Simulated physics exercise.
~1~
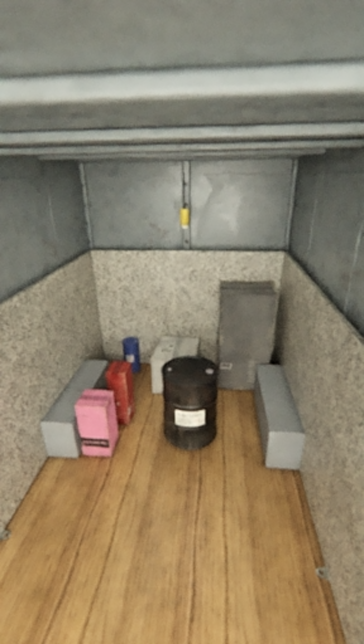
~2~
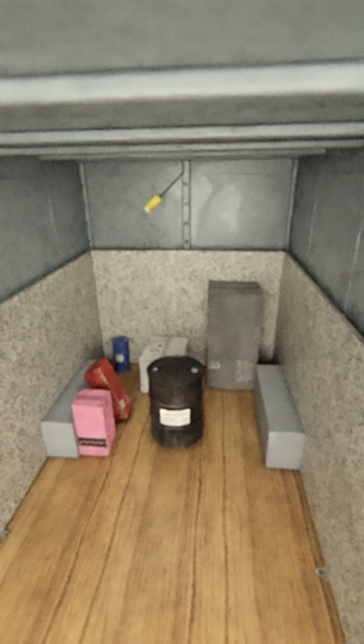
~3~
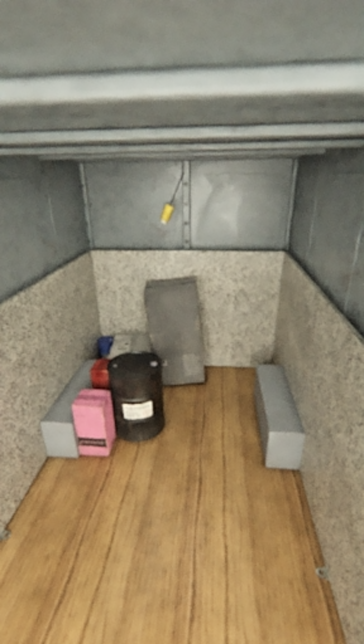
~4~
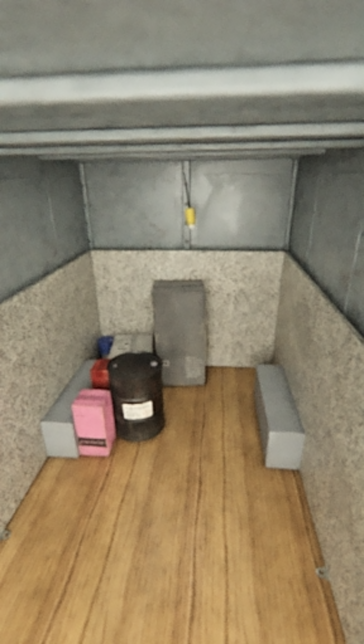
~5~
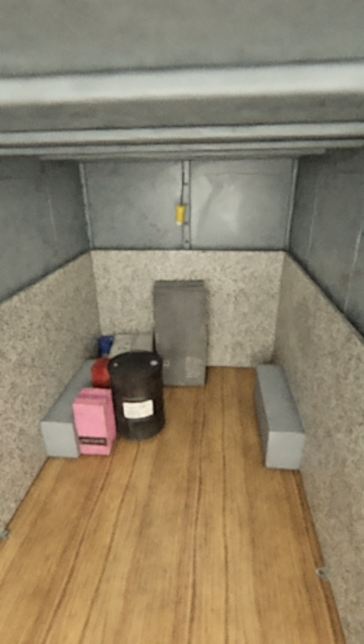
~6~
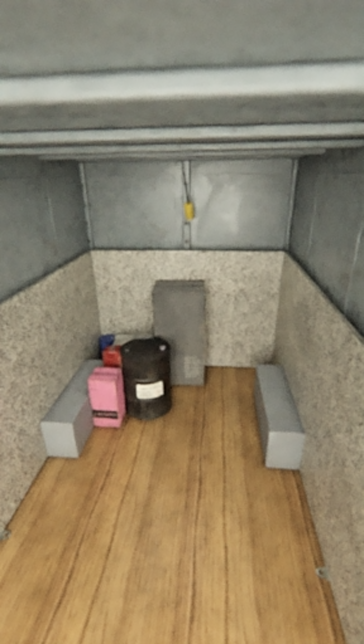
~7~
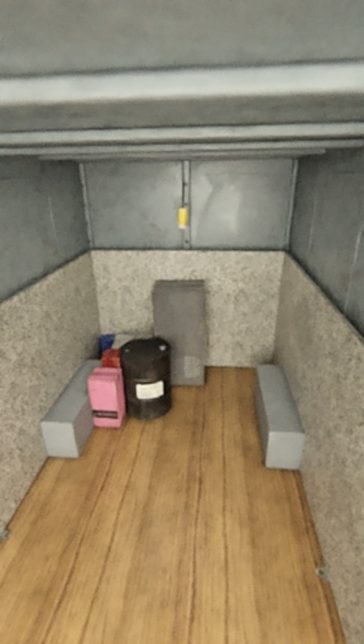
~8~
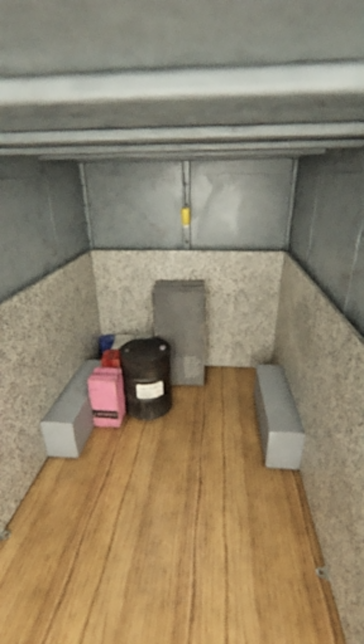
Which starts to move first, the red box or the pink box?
The red box moves first, tipping as the load slides left. The pink box stays where it is until later, when it slides forwards.
